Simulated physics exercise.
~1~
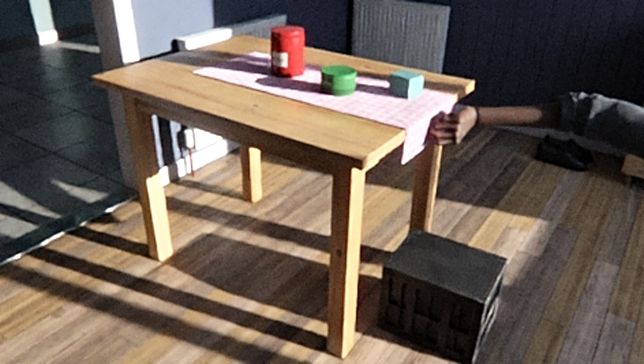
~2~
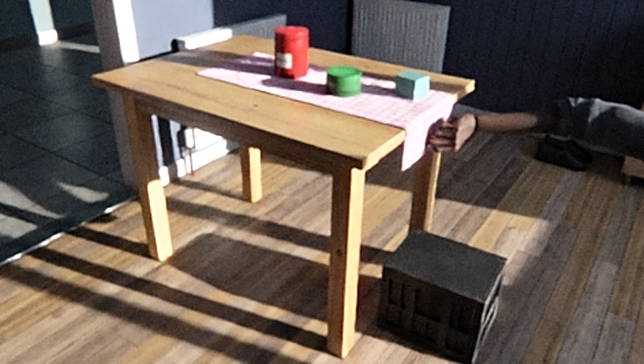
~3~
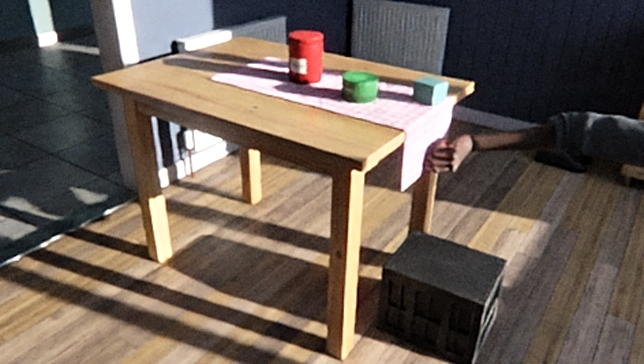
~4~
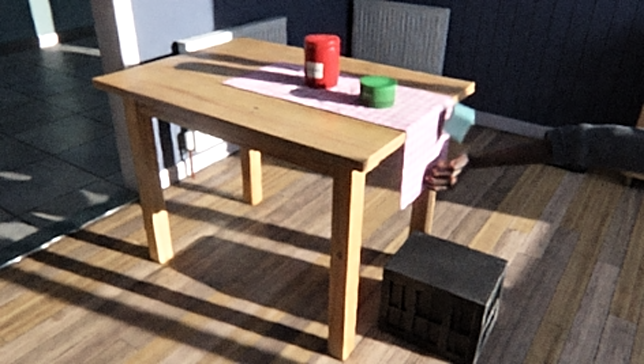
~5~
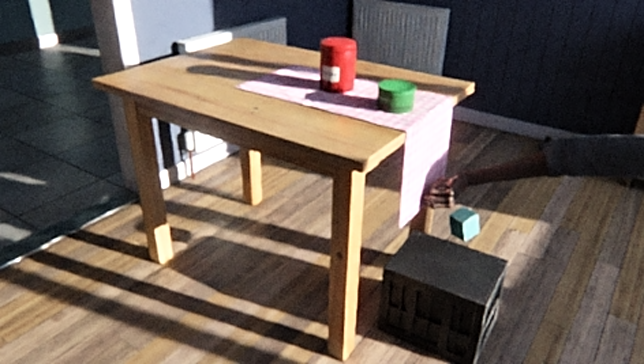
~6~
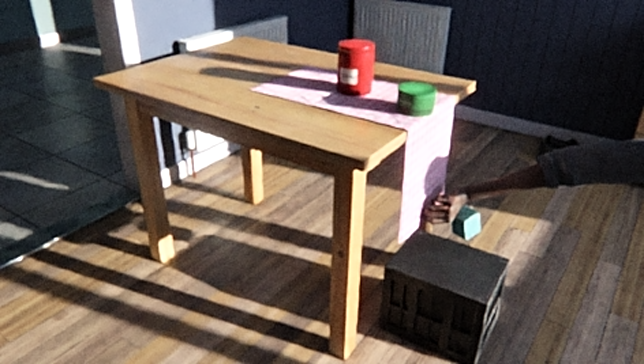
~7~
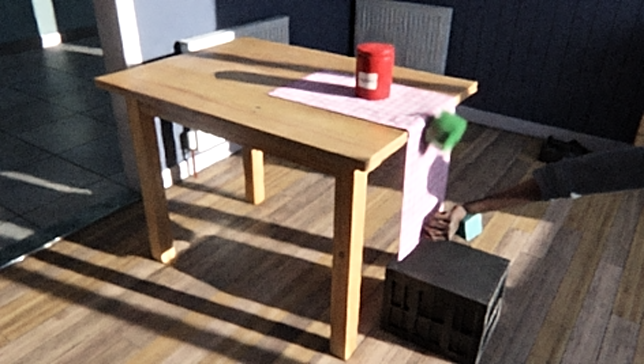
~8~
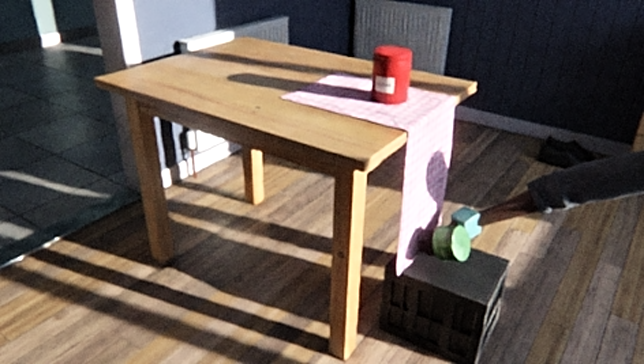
A pink checked cloth on a wooden table is drawn to the right by a hand, its hanging end sinking toward a black crate. A red canister, a green tub and a turquoise block ride along on it. The block reaches the table's edge first, tips over and drops beside the hand. The hem keeps going down, and the tub is carried over the edge after it. At the end the hem rests on the crate, with the hand, tub and block close together there, while the red canister still stands upright on the table.
